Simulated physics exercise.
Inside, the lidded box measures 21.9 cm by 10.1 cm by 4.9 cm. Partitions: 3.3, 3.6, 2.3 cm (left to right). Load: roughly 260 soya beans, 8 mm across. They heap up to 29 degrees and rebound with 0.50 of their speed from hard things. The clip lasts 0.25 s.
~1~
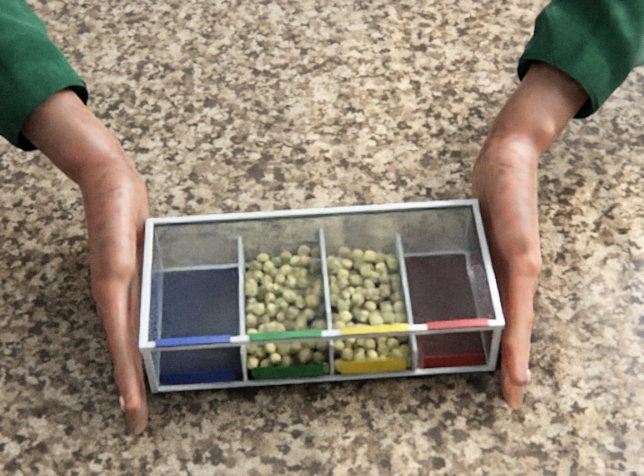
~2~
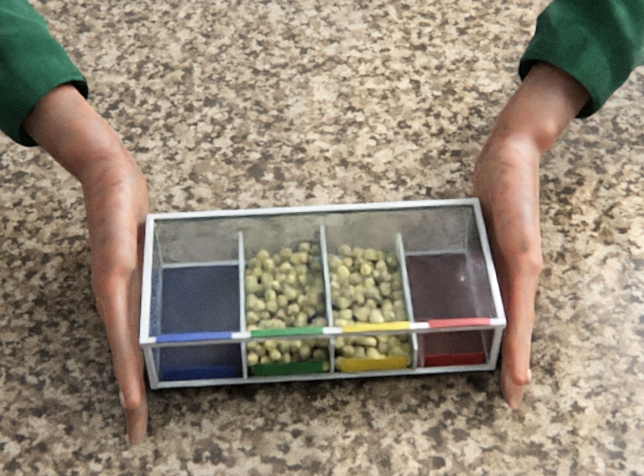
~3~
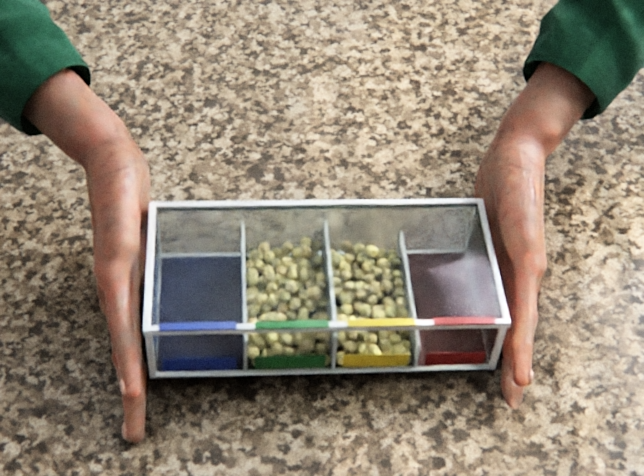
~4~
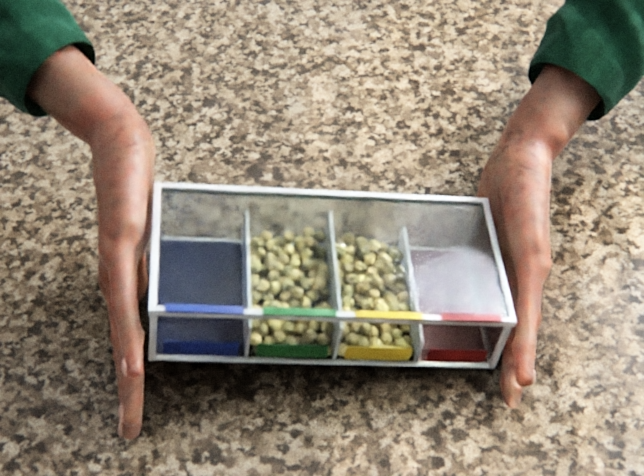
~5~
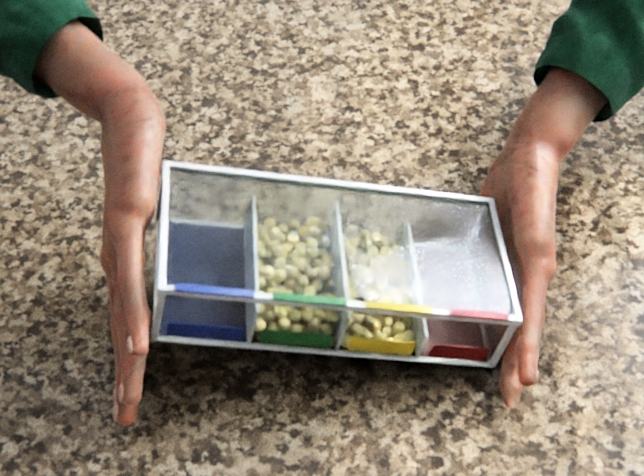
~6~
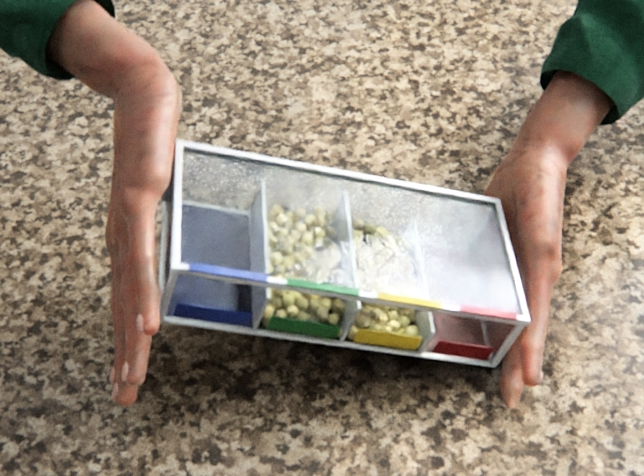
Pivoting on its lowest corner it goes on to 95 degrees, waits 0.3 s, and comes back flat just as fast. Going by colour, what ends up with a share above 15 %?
Red: Yes, blue: No, green: Yes, yellow: No.
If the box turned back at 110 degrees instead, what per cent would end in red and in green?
Then: Red 60; green 30.
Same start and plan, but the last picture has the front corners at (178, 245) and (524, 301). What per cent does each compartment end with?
Red 50, blue 0, green 45, yellow 10.
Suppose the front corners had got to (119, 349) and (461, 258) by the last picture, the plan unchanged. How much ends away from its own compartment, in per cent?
It would be near 45 per cent.
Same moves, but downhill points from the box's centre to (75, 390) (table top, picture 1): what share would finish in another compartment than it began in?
About 40 per cent.
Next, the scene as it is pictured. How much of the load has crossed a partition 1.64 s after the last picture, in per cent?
Some 50 per cent.
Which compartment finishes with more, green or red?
The red one has more.
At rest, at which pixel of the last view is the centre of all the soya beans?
Around (397, 299).
Then, 0.98 s after the last picture, tilt 95 degrees; red 40 %, green 45 %, yellow 15 %.
Then, 1.64 s after the last picture, tilt 49 degrees; red 50 %, green 40 %, yellow 10 %.
Then, 2.34 s after the last picture, tilt 0 degrees; red 50 %, green 40 %, yellow 10 %.
In the end, red 50 %, blue 0 %, green 40 %, yellow 10 %.
